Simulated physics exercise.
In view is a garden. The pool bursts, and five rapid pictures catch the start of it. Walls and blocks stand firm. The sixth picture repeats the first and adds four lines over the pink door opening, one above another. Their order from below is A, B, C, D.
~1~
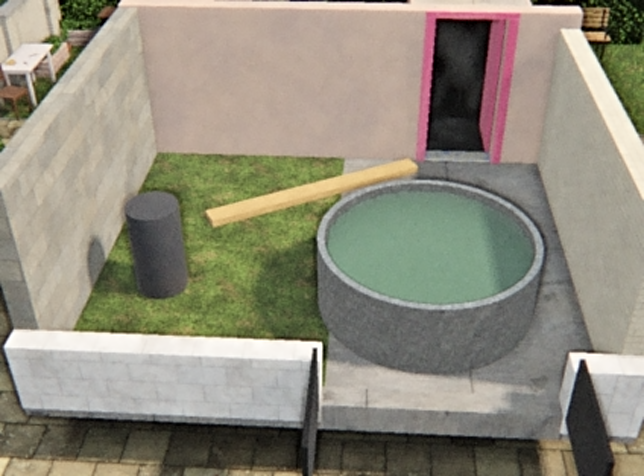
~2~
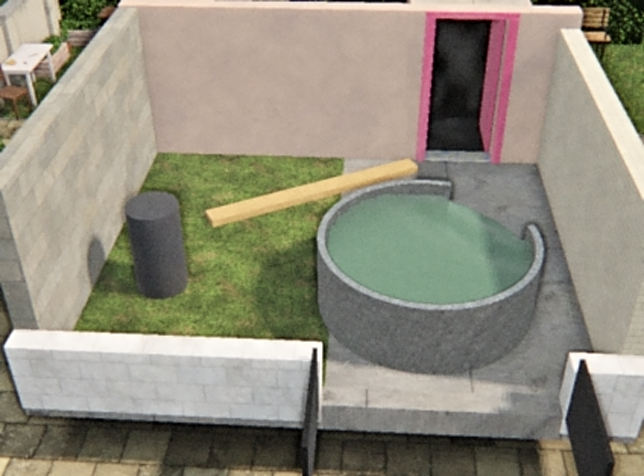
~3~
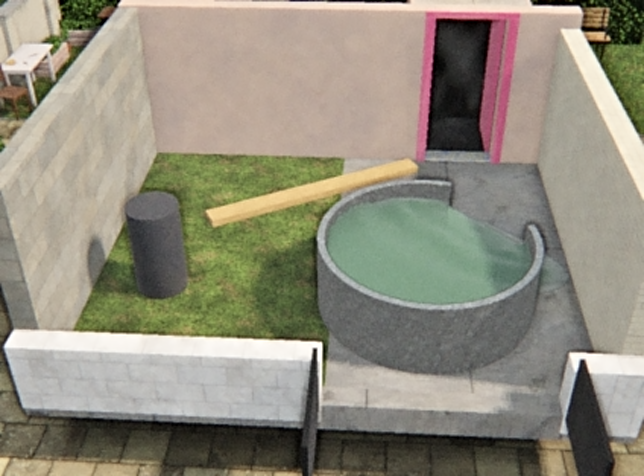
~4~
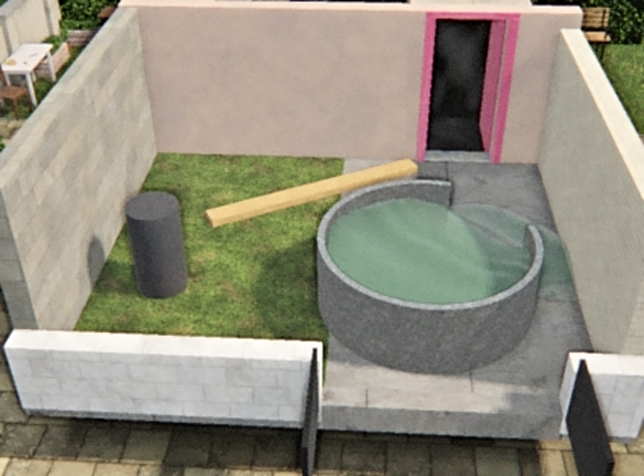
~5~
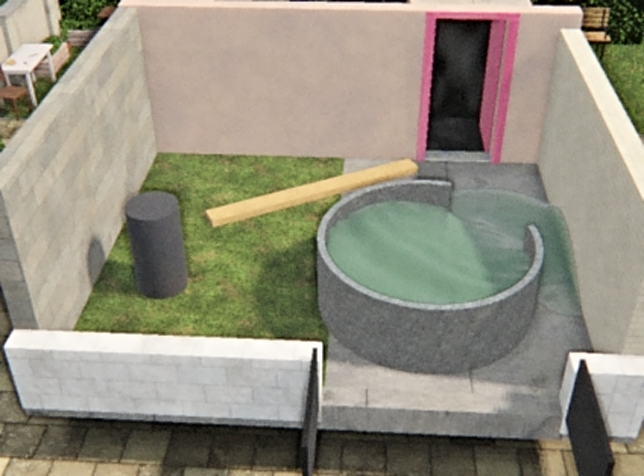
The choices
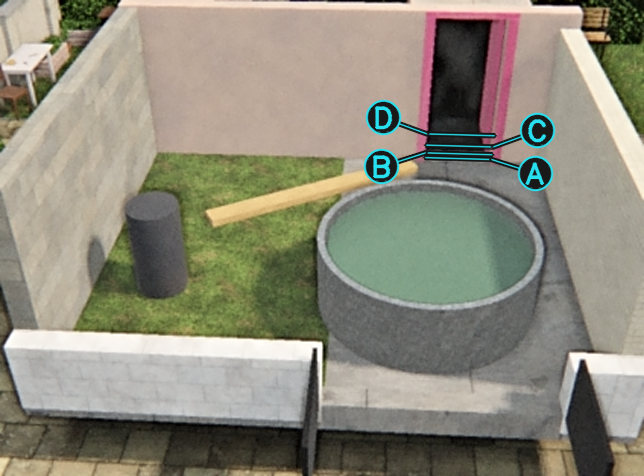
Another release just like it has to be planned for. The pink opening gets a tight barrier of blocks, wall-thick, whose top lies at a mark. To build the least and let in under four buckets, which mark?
Take D.
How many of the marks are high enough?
One of them.
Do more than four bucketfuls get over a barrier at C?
Yes, it does.
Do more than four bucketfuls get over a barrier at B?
Yes, that goes wrong.
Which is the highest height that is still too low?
Height C.
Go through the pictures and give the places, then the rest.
Water in the pool at rest, its middle at (428, 244); foot of the pink doorway at (457, 161); open gate at (445, 343).
Water covers 2 % of the ground, its front hidden from here.
Water covers 5 % of the ground and shows as far out as (560, 277).
Water covers 9 % of the ground and shows as far out as (569, 290).
Water covers 14 % of the ground and shows as far out as (523, 195).
On the marked copy, A at (458, 158); B at (458, 153); C at (459, 146); D at (460, 134); from the bottom up A, B, C, D.
If A is chosen, dozens of bucketfuls pour in.
If B is chosen, dozens of bucketfuls pour in.
If C is chosen, about 9 bucketfuls get in.
If D is chosen, a bucket or two gets in.
